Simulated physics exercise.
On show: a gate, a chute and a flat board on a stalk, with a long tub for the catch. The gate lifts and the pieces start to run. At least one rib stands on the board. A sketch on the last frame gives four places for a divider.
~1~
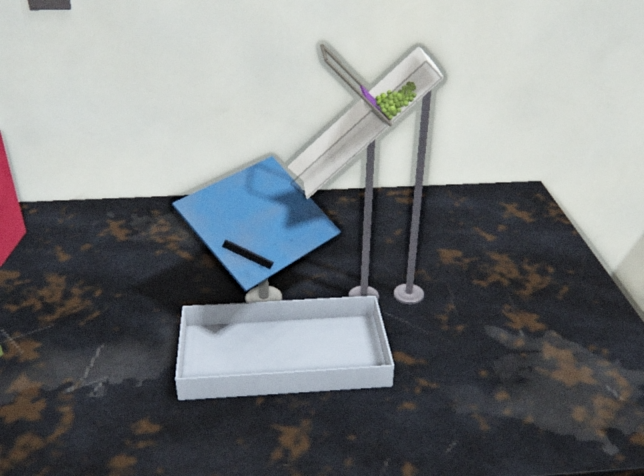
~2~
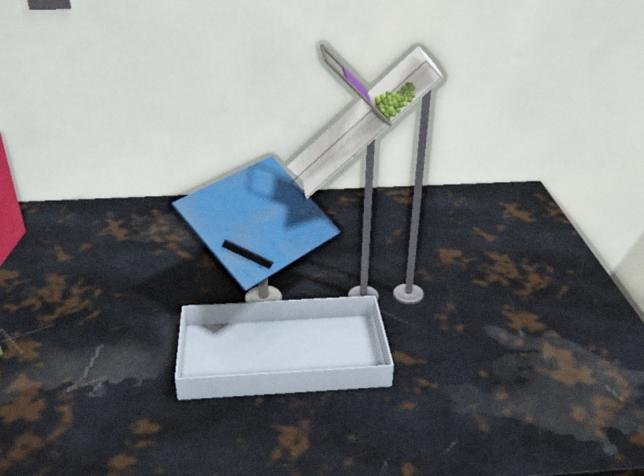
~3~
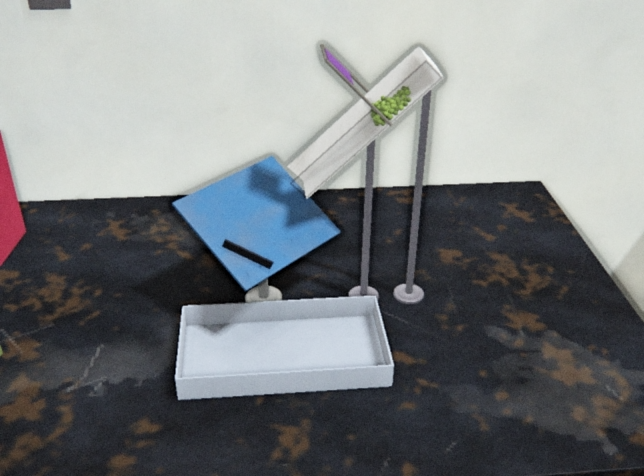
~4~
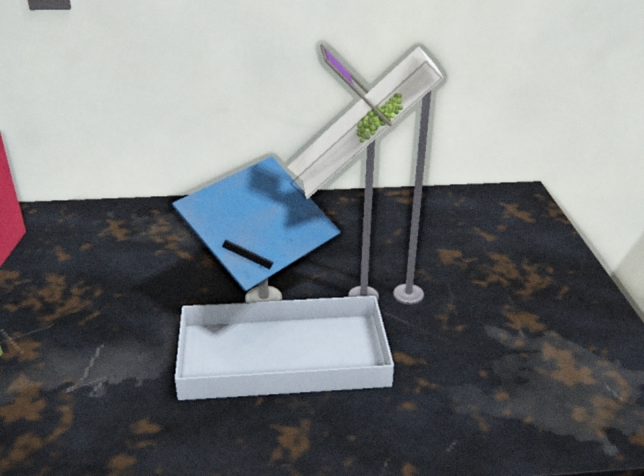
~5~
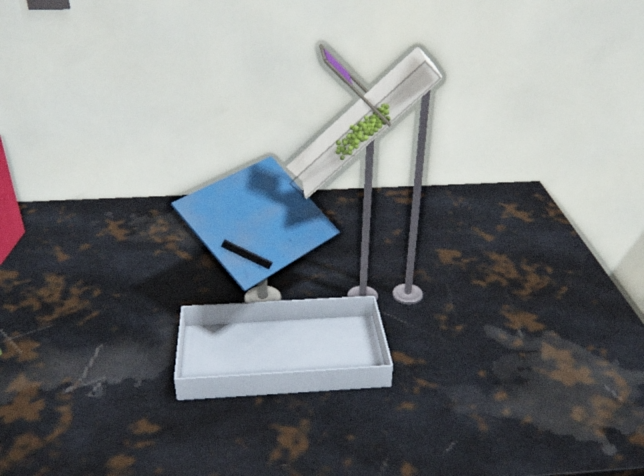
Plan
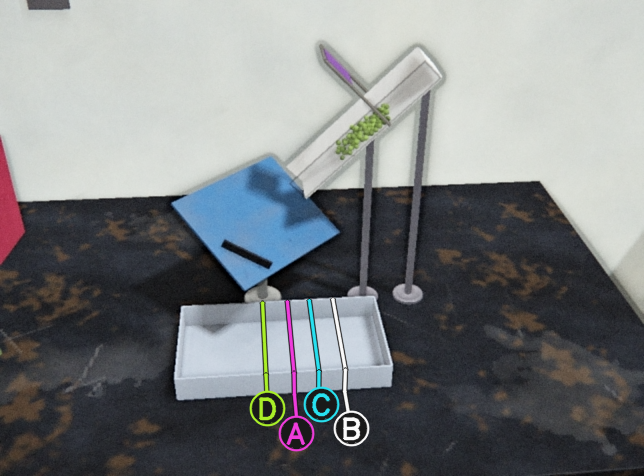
To begin with, a clump of small green pieces sits near the top of a sloping chute, above a tilted blue board with a dark rib and an empty white tub. A purple-marked gate slides up and to the left, then the pieces slip down the chute toward the lower left, spreading into a longer cluster.
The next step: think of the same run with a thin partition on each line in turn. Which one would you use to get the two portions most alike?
Line C.
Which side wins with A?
More lands on the right.
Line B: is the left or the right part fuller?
The left side.
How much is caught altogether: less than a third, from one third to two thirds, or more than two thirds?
It is more than two thirds.
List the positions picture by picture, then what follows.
The first frame shows load behind the gate at (392, 103), dried peas; lip of the chute at (305, 189), sloping fairly steeply.
The second frame shows middle of the board at (260, 218), tilted fairly steeply; middle of its low edge at (296, 259); of its high edge at (225, 178).
The third frame shows front corners of the tub at (176, 379) and (393, 365), empty; front of the load at (377, 124).
The fourth frame shows middle of the load at (379, 119); its front at (360, 134), about a quarter of the way to the lip; rib from (225, 240) to (274, 263).
The fifth frame shows middle of the load at (366, 130); its front at (338, 152), about half of the way to the lip.
On the marked copy, line A crosses the front rim at (294, 372); line B crosses the front rim at (345, 369); line C crosses the front rim at (318, 370); line D crosses the front rim at (265, 373).
With A, of what is caught, a small part on the left of the divider, nearly all on the right.
With B, of what is caught, most on the left of the divider, a small part on the right.
With C, of what is caught, about half on the left of the divider, about half on the right.
With D, of what is caught, a small part on the left of the divider, nearly all on the right.
